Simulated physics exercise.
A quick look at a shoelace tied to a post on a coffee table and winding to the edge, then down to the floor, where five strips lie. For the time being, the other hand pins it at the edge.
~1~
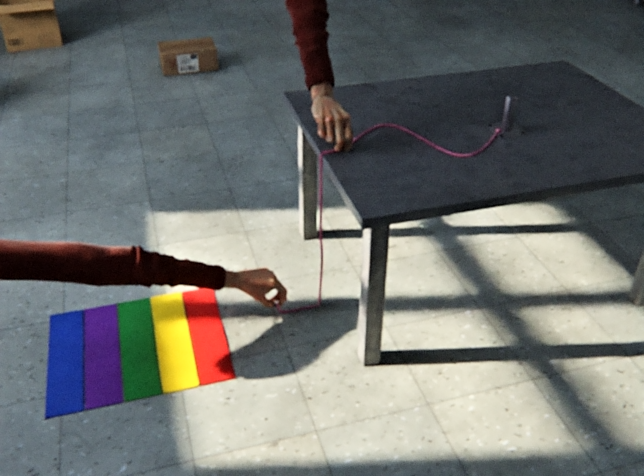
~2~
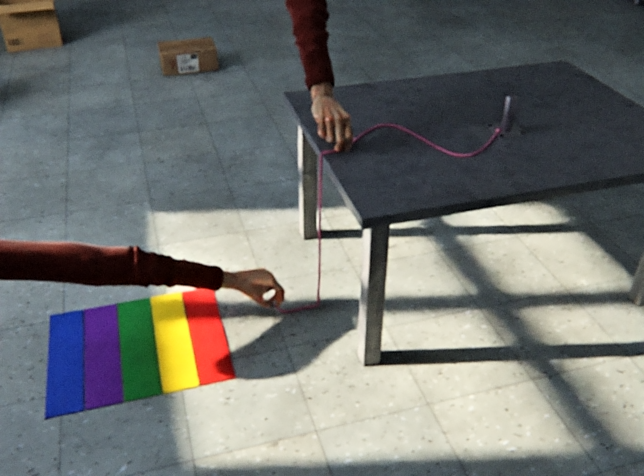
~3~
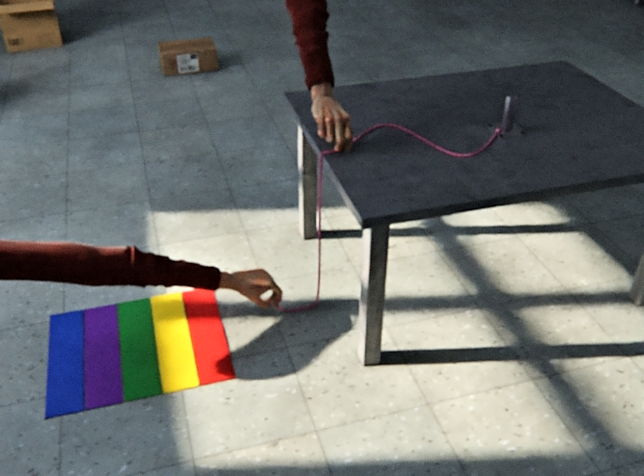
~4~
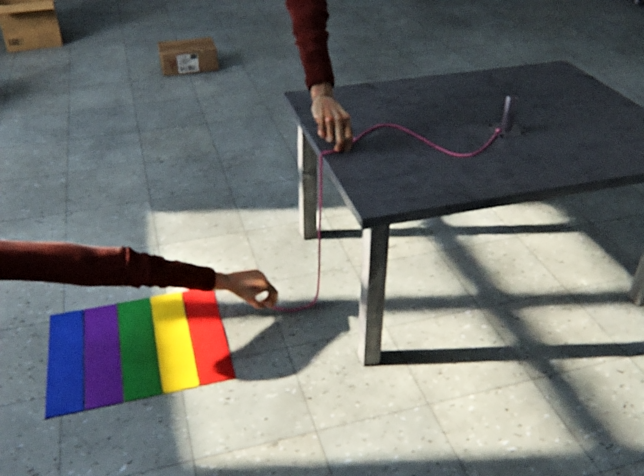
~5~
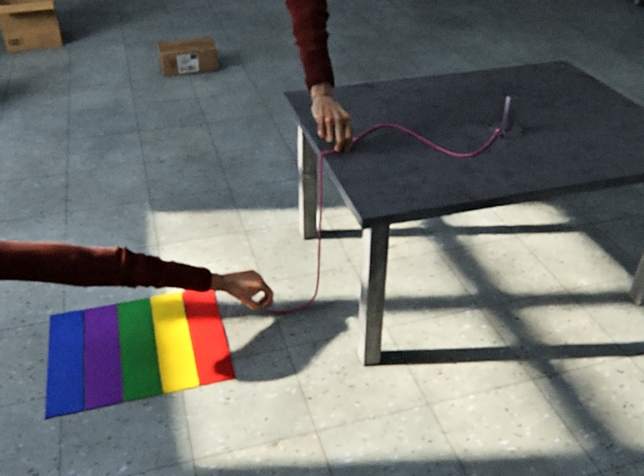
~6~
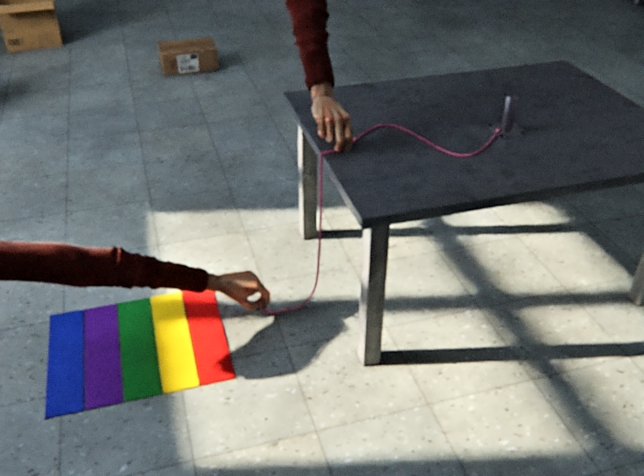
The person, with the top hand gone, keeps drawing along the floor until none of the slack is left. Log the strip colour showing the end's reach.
Reach: Blue strip.
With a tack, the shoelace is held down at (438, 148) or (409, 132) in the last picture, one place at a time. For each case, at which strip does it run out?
The end lands on purple the first time and on green the second time.
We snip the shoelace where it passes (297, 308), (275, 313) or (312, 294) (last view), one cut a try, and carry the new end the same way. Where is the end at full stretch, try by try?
About (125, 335) first, then about (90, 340), and finally about (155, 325).
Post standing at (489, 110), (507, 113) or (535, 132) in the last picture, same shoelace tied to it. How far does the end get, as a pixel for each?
The spots are near (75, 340), (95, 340) and (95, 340).
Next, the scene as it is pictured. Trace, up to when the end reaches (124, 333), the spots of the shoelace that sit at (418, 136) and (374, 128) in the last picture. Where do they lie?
(375, 144) and (323, 155).
Soon after, end near (124, 333); over green.
After that, end near (87, 340); over purple.
At the stop, end near (64, 344); over blue. The end stops over the blue strip.
